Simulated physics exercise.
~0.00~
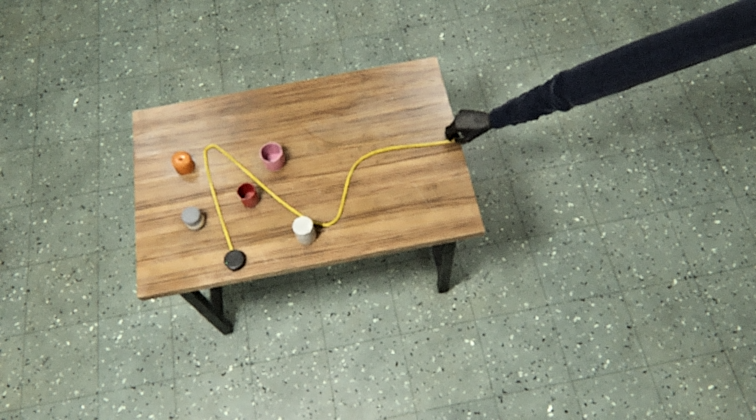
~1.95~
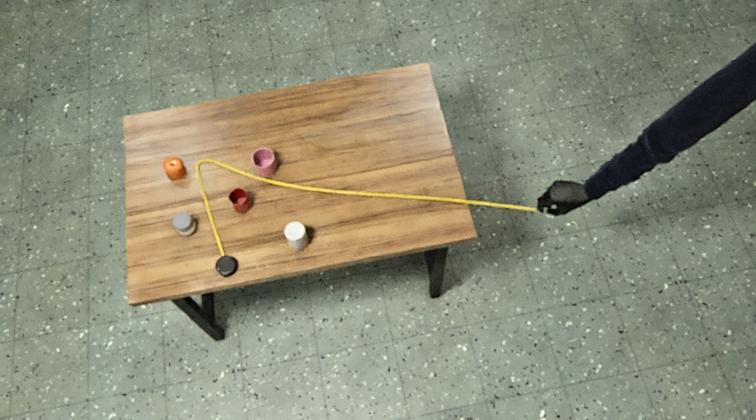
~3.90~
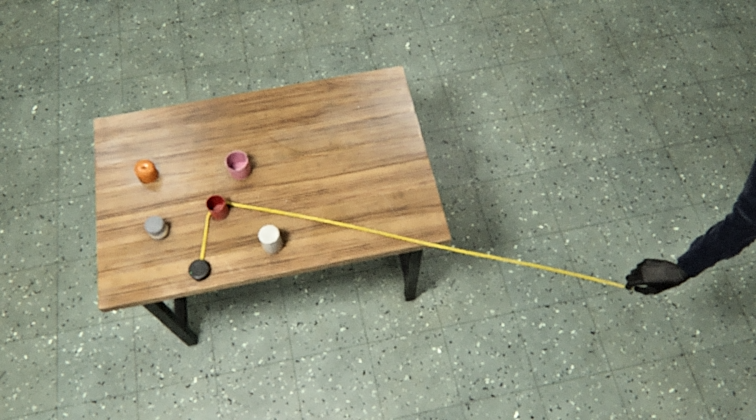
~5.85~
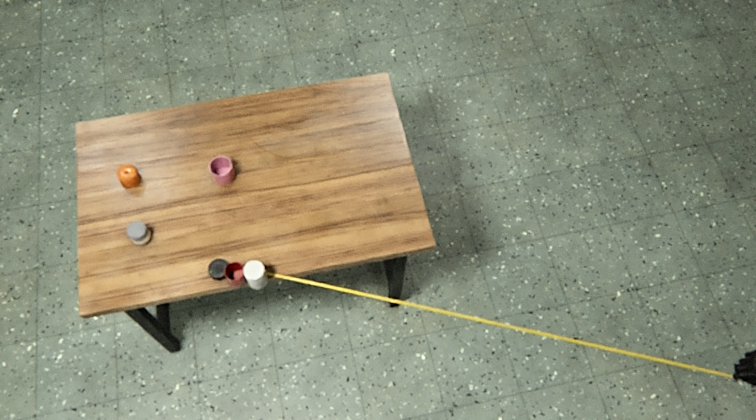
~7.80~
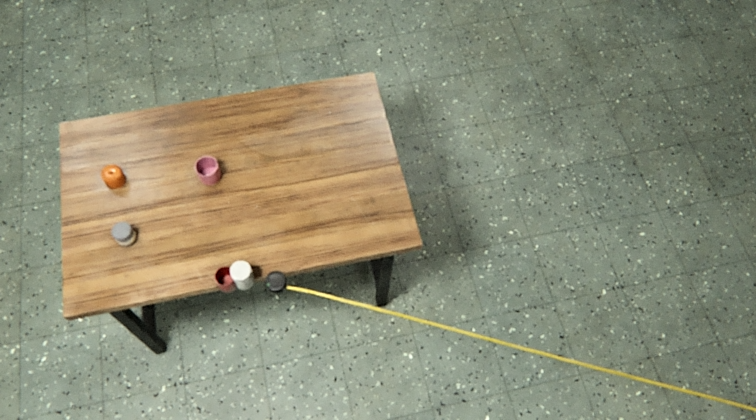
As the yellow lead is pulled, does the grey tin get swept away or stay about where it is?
The grey tin stays about where it is, while the red cup is dragged far from its starting place.
